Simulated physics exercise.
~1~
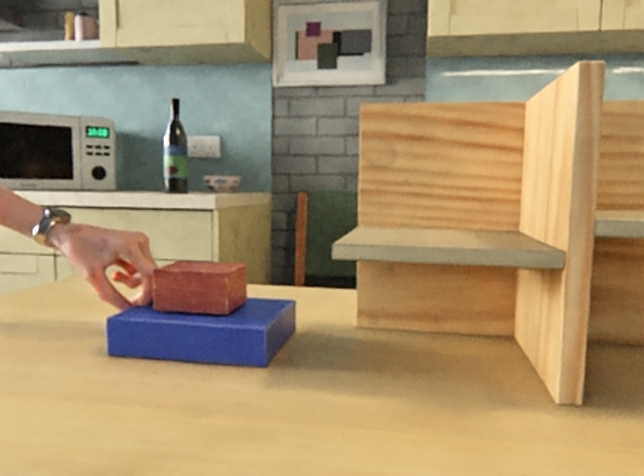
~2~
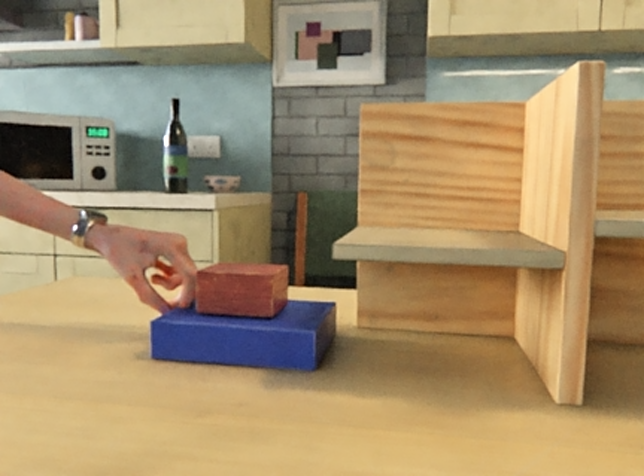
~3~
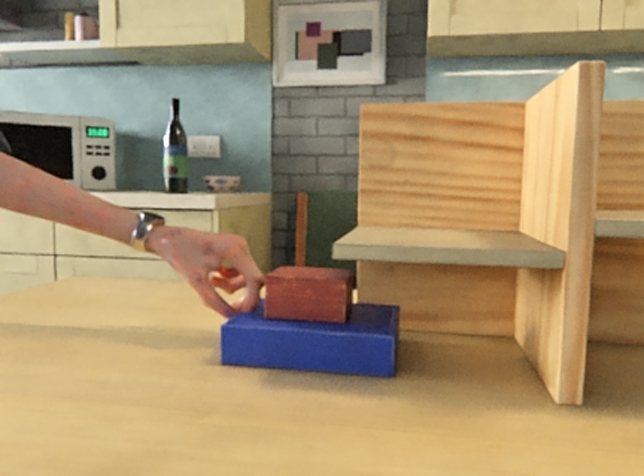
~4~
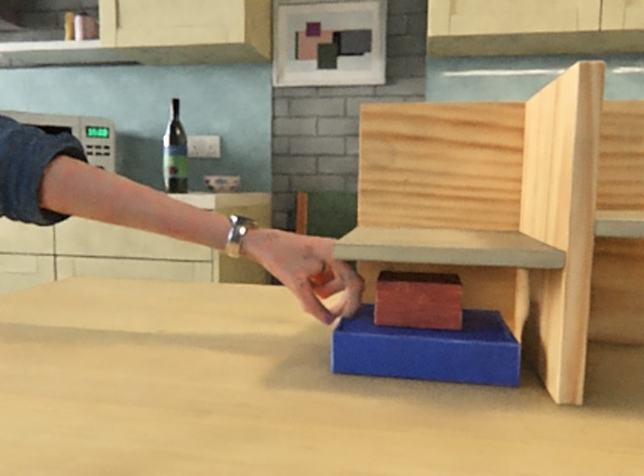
On a kitchen table, a hand slides a blue tray and red block under a shelf.
